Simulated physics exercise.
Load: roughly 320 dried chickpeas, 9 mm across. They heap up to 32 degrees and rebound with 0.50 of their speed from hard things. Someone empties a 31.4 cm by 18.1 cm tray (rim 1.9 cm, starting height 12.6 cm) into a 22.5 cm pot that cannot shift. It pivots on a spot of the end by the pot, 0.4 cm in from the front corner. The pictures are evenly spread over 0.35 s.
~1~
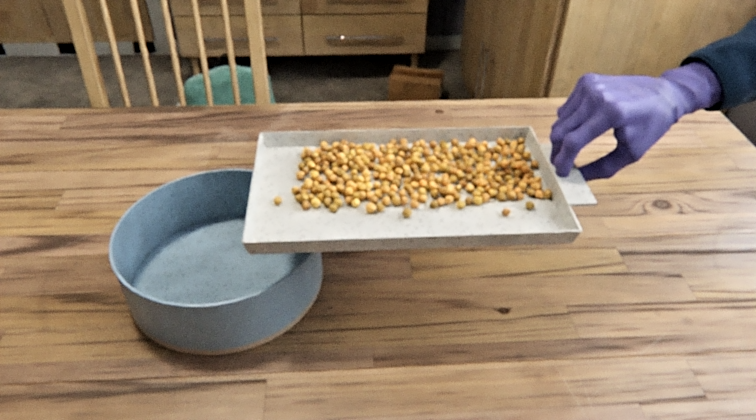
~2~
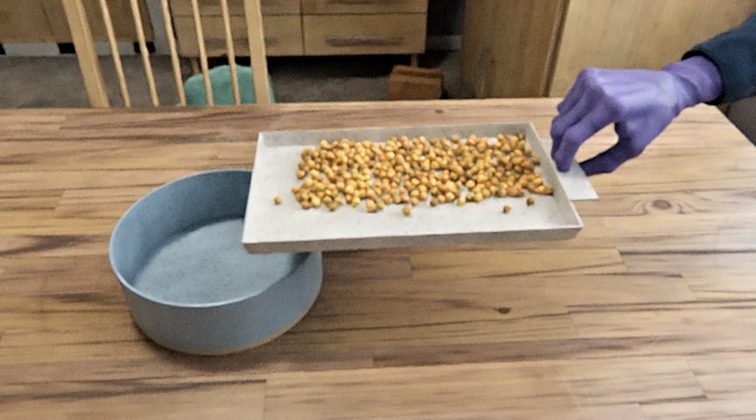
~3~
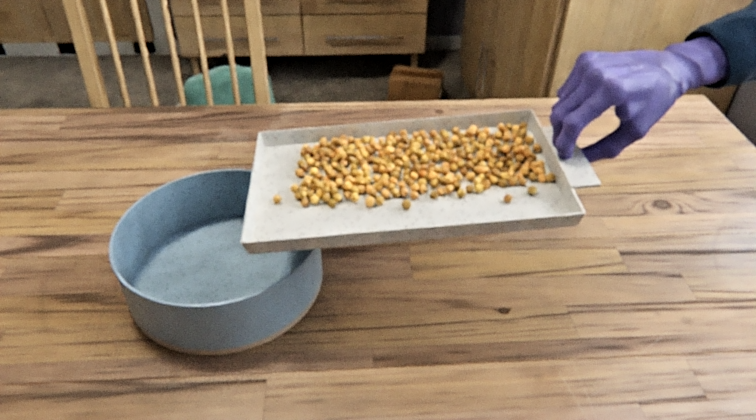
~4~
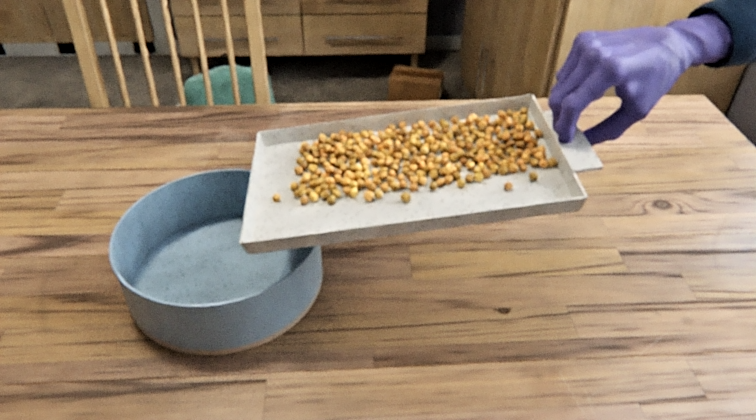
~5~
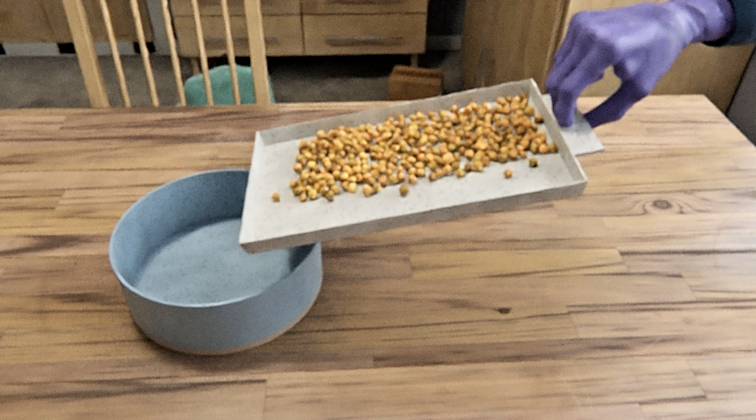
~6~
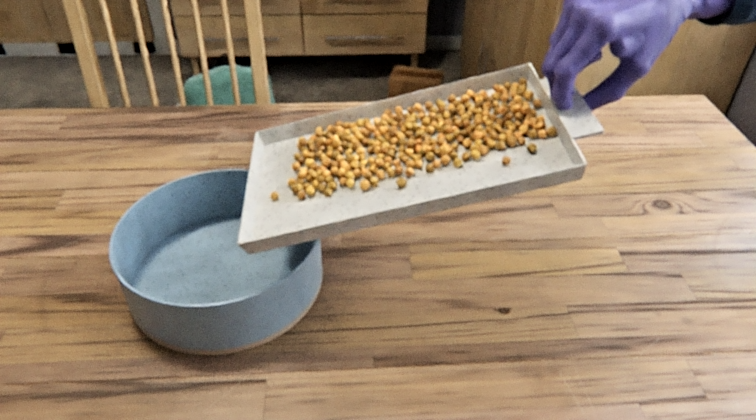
A shallow off-white tray of small golden-brown chickpeas starts level, its left end over a round blue-grey pot on a wooden table, seen from slightly above by a still camera. A purple hand in a dark sleeve grips its right end, with a chair and cabinets behind. The hand steadily raises that end, slanting the tray down leftward while the chickpeas keep their places on it.
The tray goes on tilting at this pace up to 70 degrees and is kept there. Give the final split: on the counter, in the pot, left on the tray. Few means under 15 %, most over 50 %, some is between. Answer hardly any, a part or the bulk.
Counter: Hardly any, pot: Hardly any, tray: The bulk.
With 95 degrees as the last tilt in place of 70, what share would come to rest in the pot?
It would be near 100 per cent.
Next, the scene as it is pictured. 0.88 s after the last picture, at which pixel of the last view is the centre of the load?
Near (278, 144).
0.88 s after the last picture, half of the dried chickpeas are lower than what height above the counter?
About 18 cm.
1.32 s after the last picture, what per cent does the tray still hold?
About 95 per cent.
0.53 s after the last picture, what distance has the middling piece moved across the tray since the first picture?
Roughly 10 cm.
Then, 0.53 s after the last picture, tilt 41 degrees; the tray holds 100 %, the pot 0 %.
Then, 0.88 s after the last picture, tilt 58 degrees; the tray holds 95 %, the pot 0 %.
Then, 1.32 s after the last picture, tilt 70 degrees; the tray holds 95 %, the pot 5 %.
In the end, counter 0 %, pot 5 %, tray 95 %.
